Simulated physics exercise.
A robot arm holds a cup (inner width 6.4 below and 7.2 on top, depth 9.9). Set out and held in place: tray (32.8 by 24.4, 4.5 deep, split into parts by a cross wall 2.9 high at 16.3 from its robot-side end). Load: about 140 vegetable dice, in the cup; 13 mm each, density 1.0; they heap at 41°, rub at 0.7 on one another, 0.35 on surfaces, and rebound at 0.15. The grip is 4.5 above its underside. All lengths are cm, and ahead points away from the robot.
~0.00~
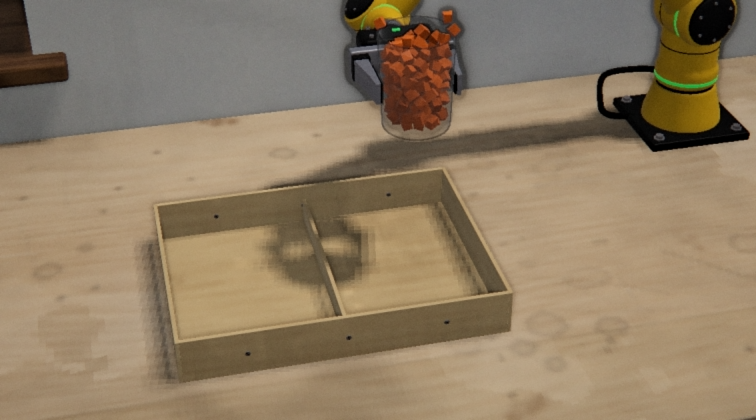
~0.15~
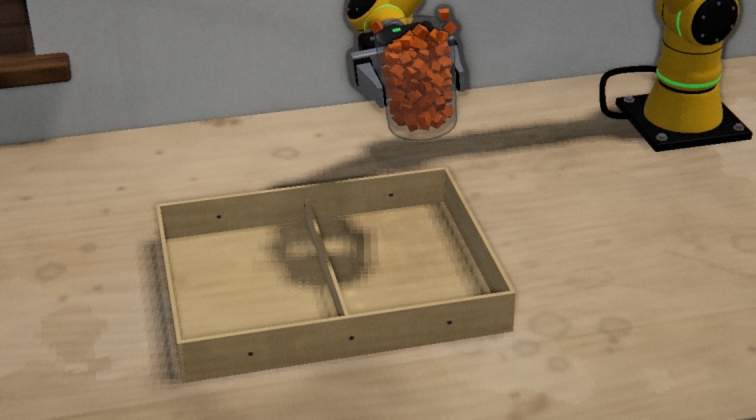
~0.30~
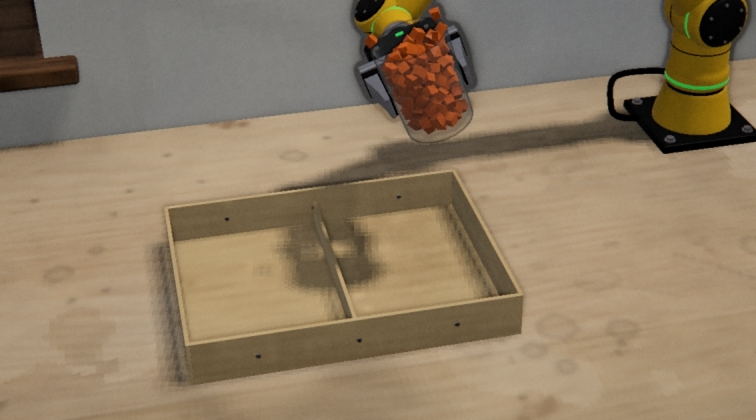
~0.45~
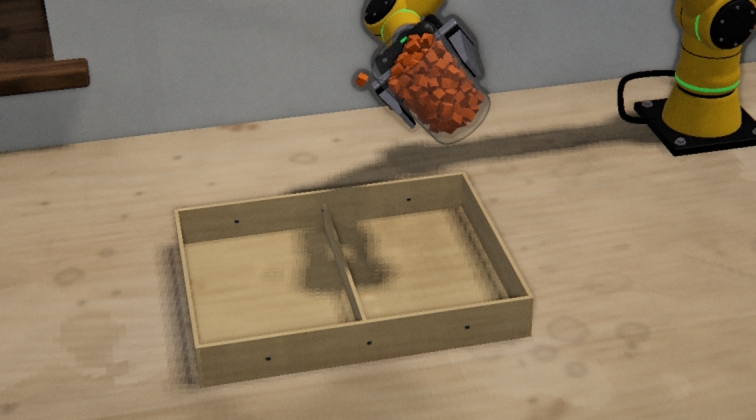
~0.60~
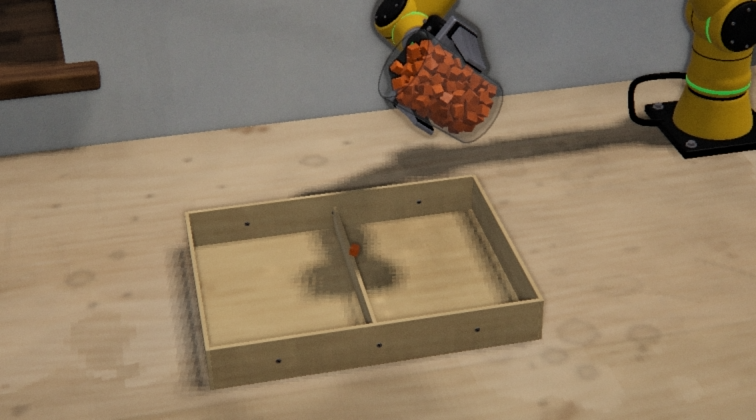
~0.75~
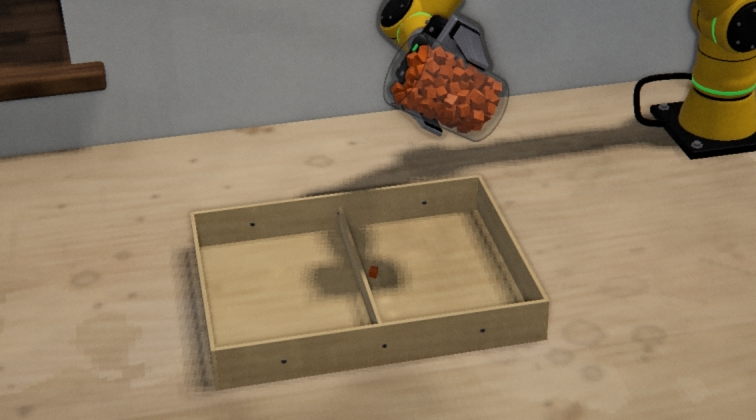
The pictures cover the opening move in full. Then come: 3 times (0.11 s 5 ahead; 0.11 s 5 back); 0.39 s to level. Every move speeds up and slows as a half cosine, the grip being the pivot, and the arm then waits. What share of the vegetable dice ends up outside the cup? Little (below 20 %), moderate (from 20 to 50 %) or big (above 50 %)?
Outside the cup the share is moderate, from 20 to 50 %.
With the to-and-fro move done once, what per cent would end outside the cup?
It would be near 15 per cent.
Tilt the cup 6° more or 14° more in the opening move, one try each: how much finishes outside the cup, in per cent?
About 45 and 60 per cent.
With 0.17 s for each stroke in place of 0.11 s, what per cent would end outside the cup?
It would be near 5 per cent.
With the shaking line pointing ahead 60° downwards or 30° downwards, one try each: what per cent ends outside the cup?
About 5 and 10 per cent.
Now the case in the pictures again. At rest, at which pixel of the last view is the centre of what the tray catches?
At about (300, 291).
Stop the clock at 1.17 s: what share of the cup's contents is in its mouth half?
Some 55 per cent.
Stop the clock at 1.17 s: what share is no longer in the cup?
About 20 per cent by then.
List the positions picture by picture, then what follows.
In the first picture, cup middle at (416, 80), level; upper third of the load around (419, 55), from x 380 to 455, top at y 15; 139 in the cup.
In the second picture, cup middle at (419, 80), tilted 5° forward; upper third of the load around (419, 56), from x 375 to 450, top at y 15.
In the third picture, cup middle at (425, 83), tilted 19° forward; upper third of the load around (421, 60), from x 370 to 460, top at y 15.
In the fourth picture, cup middle at (434, 86), tilted 37° forward; upper third of the load around (428, 65), from x 360 to 480, top at y 40; 138 in the cup, 1 in flight or on a rim.
In the fifth picture, cup middle at (443, 90), tilted 51° forward; upper third of the load around (432, 70), from x 355 to 490, top at y 45; 138 in the cup, 1 in the robot-side part.
In the sixth picture, cup middle at (449, 91), tilted 56° forward; upper third of the load around (440, 72), from x 375 to 495, top at y 55; 138 in the cup, 1 in the robot-side part.
After 1.17 s, tilted 56° forward, highest piece 26 above the table; 110 in the cup, 14 in the far-side part, 3 in the robot-side part, 12 in flight or on a rim.
After 1.59 s, tilted 31° forward, highest piece 25 above the table; 97 in the cup, 31 in the far-side part, 11 in the robot-side part.
After 2.00 s, level, highest piece 27 above the table; 97 in the cup, 31 in the far-side part, 11 in the robot-side part.
After 3.05 s, level, highest piece 27 above the table; 97 in the cup, 31 in the far-side part, 11 in the robot-side part.
At rest, 97 in the cup, 31 in the far-side part, 11 in the robot-side part. That is 30 % outside the cup.
